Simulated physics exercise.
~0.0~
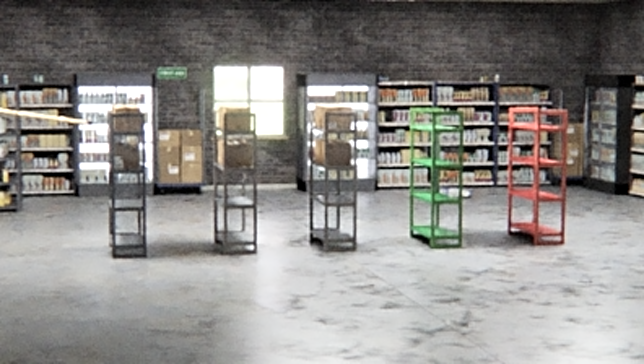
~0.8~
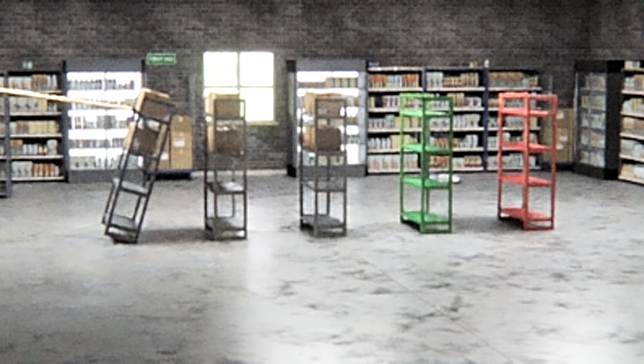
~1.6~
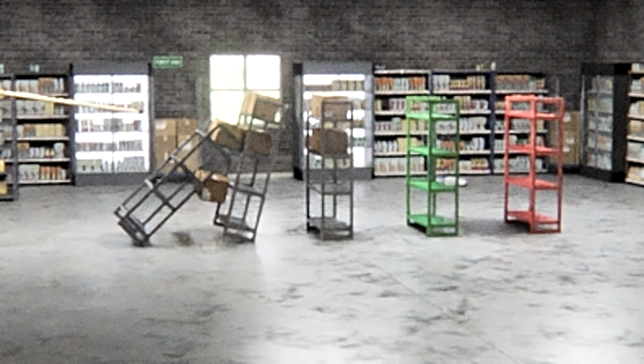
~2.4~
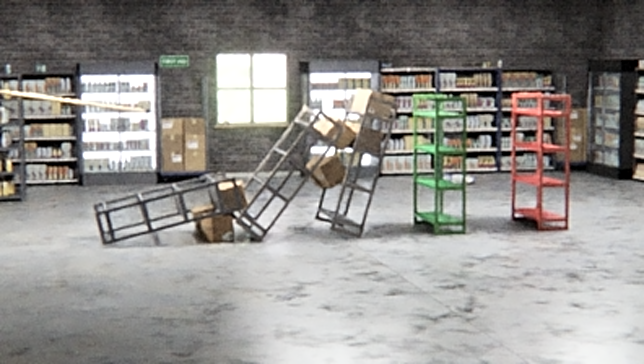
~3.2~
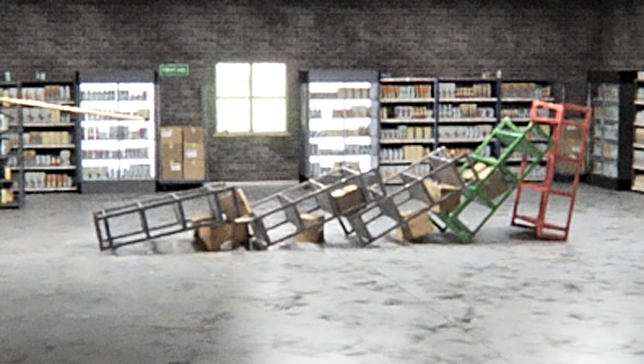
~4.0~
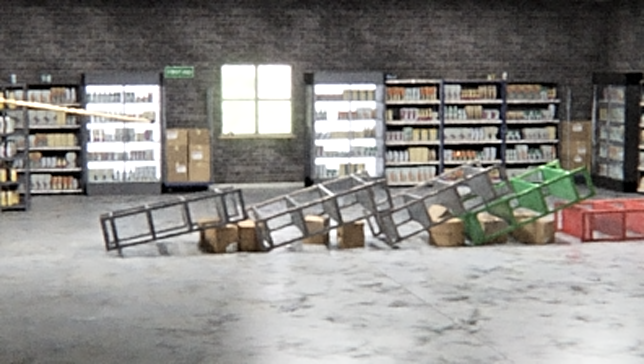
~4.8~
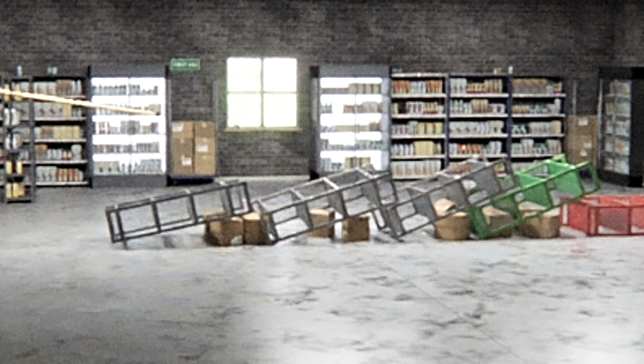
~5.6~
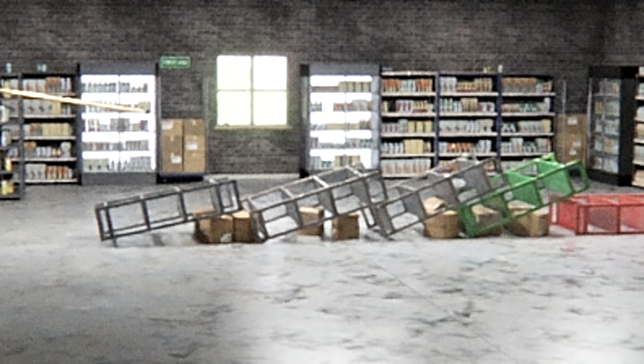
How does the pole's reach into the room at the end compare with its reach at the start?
At the start the pole pokes in only a short way from the left edge, ending about where the first lit cabinet begins. By the end it reaches farther right, with its tip across the front of that cabinet.
The clip opens on five open racks standing in a row in a brick-walled storeroom, three dark ones holding brown cartons, then an empty green one and an empty red one. A pale pole pushes in from the left and tips the first dark rack to the right. It falls into the second, which topples against the third as cartons slide off. The third then knocks the green rack over, and the green one tips the red. At the end the dark and green racks lie slanted among spilt cartons, while the red one lies flat at the right edge.
